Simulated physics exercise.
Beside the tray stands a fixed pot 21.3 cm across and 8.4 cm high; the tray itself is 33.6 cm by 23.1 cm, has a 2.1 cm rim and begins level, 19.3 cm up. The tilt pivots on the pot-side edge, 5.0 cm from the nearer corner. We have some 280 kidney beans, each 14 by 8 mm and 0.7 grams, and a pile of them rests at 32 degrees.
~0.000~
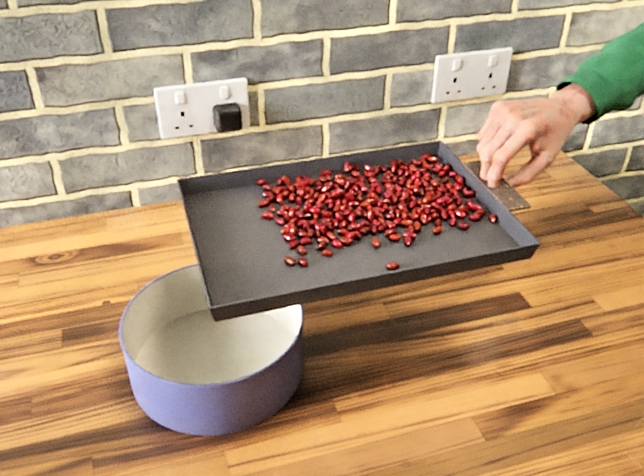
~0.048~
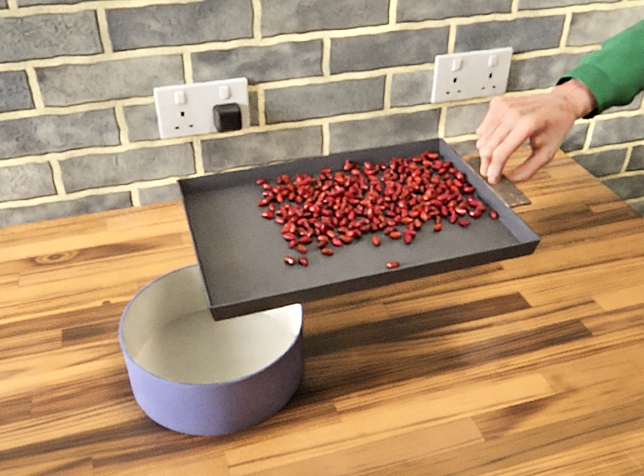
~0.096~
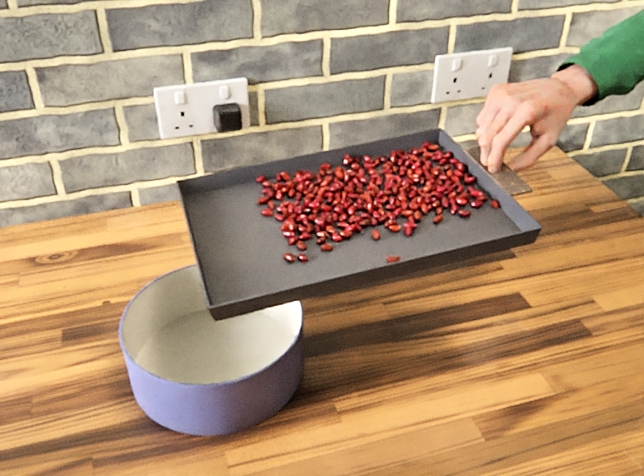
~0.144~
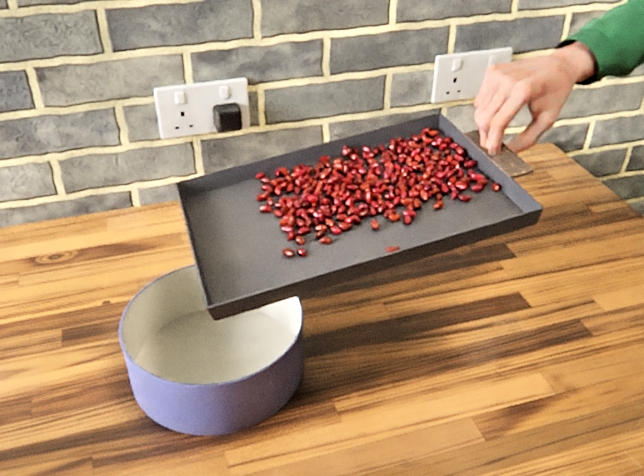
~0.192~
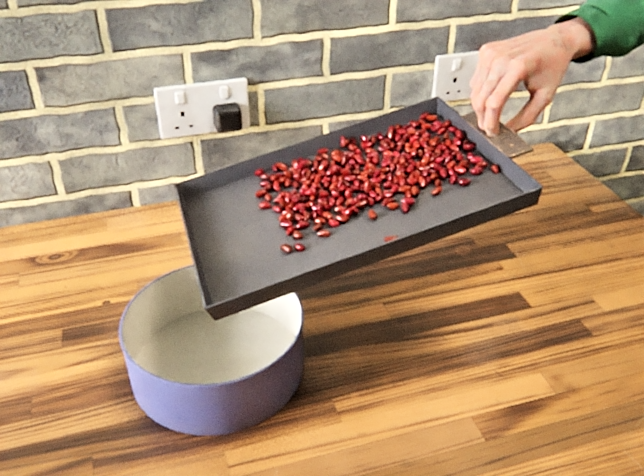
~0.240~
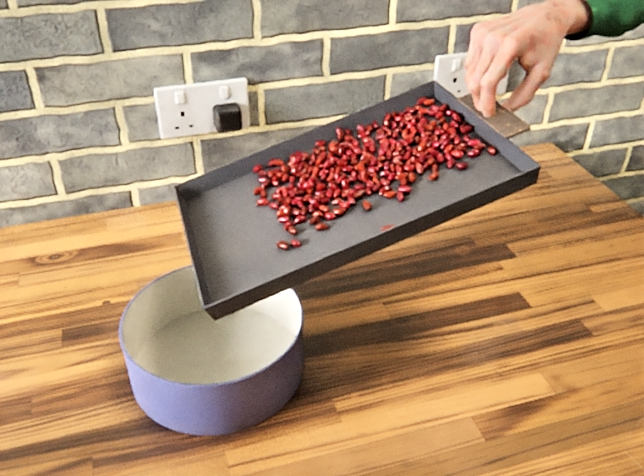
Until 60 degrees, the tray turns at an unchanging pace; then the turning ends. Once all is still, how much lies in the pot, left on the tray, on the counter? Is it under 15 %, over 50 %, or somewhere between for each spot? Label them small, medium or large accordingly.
Pot - medium, left on the tray - medium, counter - medium.
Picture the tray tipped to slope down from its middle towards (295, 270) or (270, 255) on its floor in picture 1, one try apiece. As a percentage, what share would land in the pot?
Estimate: Some 0 % and some 10 % respectively.
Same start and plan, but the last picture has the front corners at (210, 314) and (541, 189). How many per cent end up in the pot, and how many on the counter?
You'd end with pot at 0 and counter at 70.
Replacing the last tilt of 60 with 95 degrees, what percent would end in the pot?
Estimate: Roughly 55 percent.
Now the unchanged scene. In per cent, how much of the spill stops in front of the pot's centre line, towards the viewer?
Estimate: Close to 10 per cent of the pieces.
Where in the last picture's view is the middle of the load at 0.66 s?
I reckon close to (222, 189).
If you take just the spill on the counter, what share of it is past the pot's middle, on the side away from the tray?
Estimate: Roughly 100 per cent of the pieces.
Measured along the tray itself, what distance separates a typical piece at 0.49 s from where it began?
3 cm.
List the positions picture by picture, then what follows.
Tray tilt 0 degrees, front corners at (214, 304) and (535, 241); middle of the pieces at (369, 202); pot at (213, 317), in the first picture.
Tray tilt 1 degrees, front corners at (213, 304) and (535, 238); middle of the pieces at (369, 200), in the second picture.
Tray tilt 3 degrees, front corners at (212, 304) and (537, 226), lowest corner left back; middle of the pieces at (369, 193), in the third picture.
Tray tilt 7 degrees, front corners at (210, 304) and (538, 207), lowest corner left back; middle of the pieces at (368, 184), in the fourth picture.
Tray tilt 12 degrees, front corners at (209, 304) and (537, 186), lowest corner left back; middle of the pieces at (366, 173), in the fifth picture.
Tray tilt 16 degrees, front corners at (207, 304) and (534, 165), lowest corner left back; middle of the pieces at (364, 163); pot at (213, 317). The tray's pace is about 90 degrees a second, in the sixth picture.
After 0.49 s, tilt 38 degrees; the tray holds 100 %, the pot 0 %.
After 0.66 s, tilt 53 degrees; the tray holds 100 %, the pot 0 %.
After 0.95 s, tilt 60 degrees; the tray holds 35 %, the pot 20 %.
At rest (2.3 s), pot 30 %, tray 30 %, counter 35 %.
